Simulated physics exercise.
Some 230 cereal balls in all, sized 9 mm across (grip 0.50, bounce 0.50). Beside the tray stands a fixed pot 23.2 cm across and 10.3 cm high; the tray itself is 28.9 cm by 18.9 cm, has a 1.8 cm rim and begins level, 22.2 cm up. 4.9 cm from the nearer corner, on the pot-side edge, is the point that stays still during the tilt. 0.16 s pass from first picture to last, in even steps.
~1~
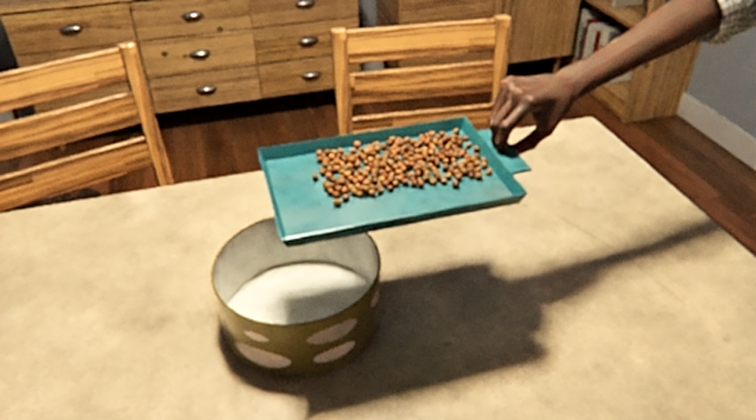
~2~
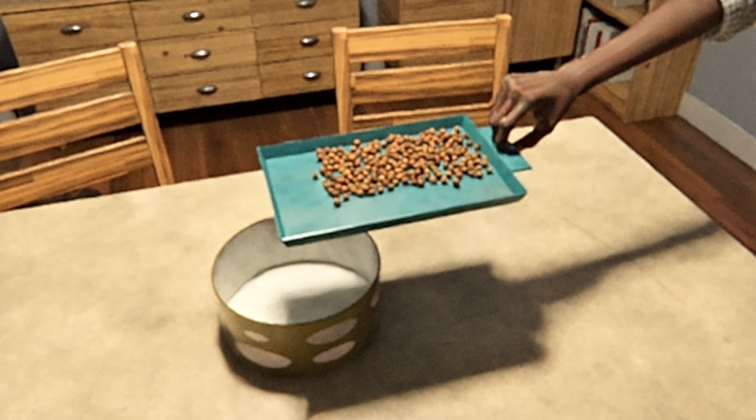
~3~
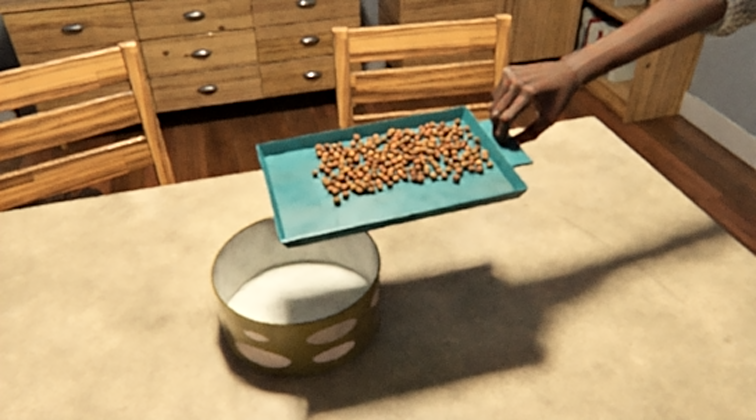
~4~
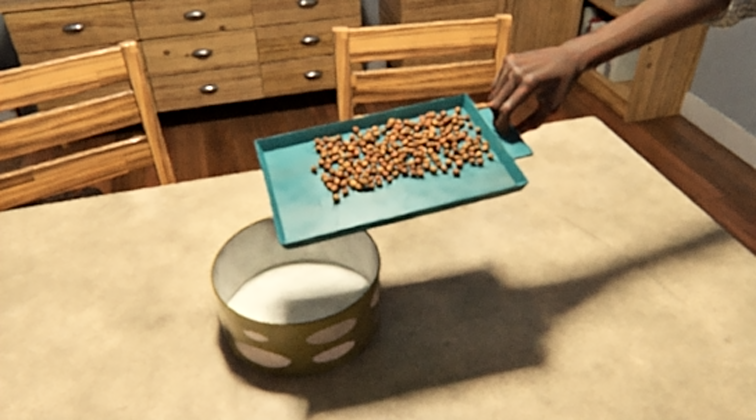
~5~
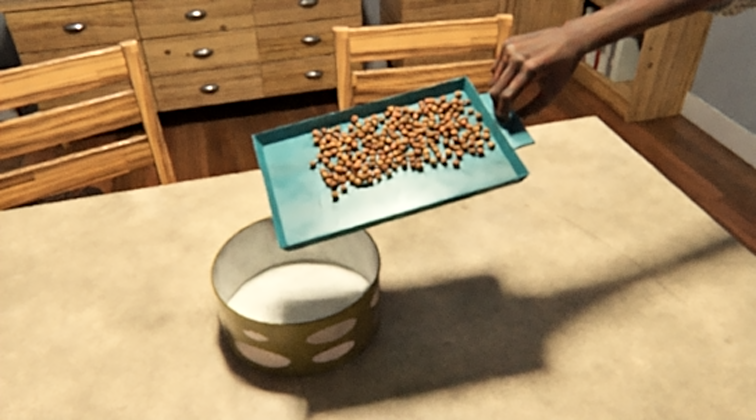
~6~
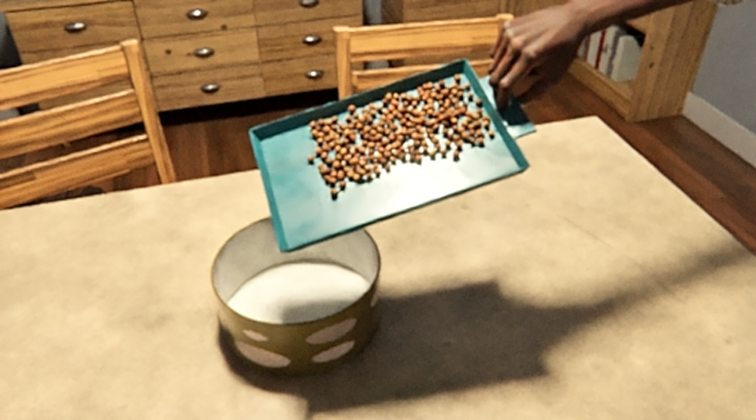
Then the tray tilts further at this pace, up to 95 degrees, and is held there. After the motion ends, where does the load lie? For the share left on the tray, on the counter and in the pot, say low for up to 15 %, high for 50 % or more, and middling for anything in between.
Tray - low, counter - high, pot - low.
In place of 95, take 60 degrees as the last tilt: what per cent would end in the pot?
Roughly 0 %.
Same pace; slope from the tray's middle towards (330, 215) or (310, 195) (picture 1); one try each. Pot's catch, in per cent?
About 5 and 40 per cent.
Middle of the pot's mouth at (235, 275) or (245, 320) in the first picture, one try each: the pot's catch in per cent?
Around 5 per cent, then around 70 per cent.
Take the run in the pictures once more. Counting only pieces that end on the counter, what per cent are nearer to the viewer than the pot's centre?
About 100 percent of the spill.
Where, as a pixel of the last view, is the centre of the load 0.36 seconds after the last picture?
Look near (321, 240) in the last picture.
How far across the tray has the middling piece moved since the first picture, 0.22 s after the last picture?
3 cm.
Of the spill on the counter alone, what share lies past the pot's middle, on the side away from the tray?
About 100 per cent.
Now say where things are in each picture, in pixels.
Tray tilt 0 degrees, front corners at (286, 235) and (520, 191); middle of the pieces at (400, 165); pot at (297, 262), in the first picture.
Tray tilt 1 degrees, front corners at (286, 235) and (521, 190); middle of the pieces at (400, 164), in the second picture.
Tray tilt 3 degrees, front corners at (286, 236) and (521, 186), lowest corner left front; middle of the pieces at (400, 159), in the third picture.
Tray tilt 7 degrees, front corners at (285, 239) and (522, 180), lowest corner left front; middle of the pieces at (400, 153), in the fourth picture.
Tray tilt 13 degrees, front corners at (285, 242) and (522, 171), lowest corner left front; middle of the pieces at (399, 143), in the fifth picture.
Tray tilt 19 degrees, front corners at (285, 245) and (523, 163), lowest corner left front; middle of the pieces at (397, 134); pot at (297, 262), in the sixth picture.
Then, 0.22 s after the last picture, tilt 59 degrees; the tray holds 100 %, the pot 0 %.
Then, 0.36 s after the last picture, tilt 84 degrees; the tray holds 90 %, the pot 0 %.
Then, 0.63 s after the last picture, tilt 95 degrees; the tray holds 0 %, the pot 5 %.
In the end, tray 0 %, counter 90 %, pot 10 %.
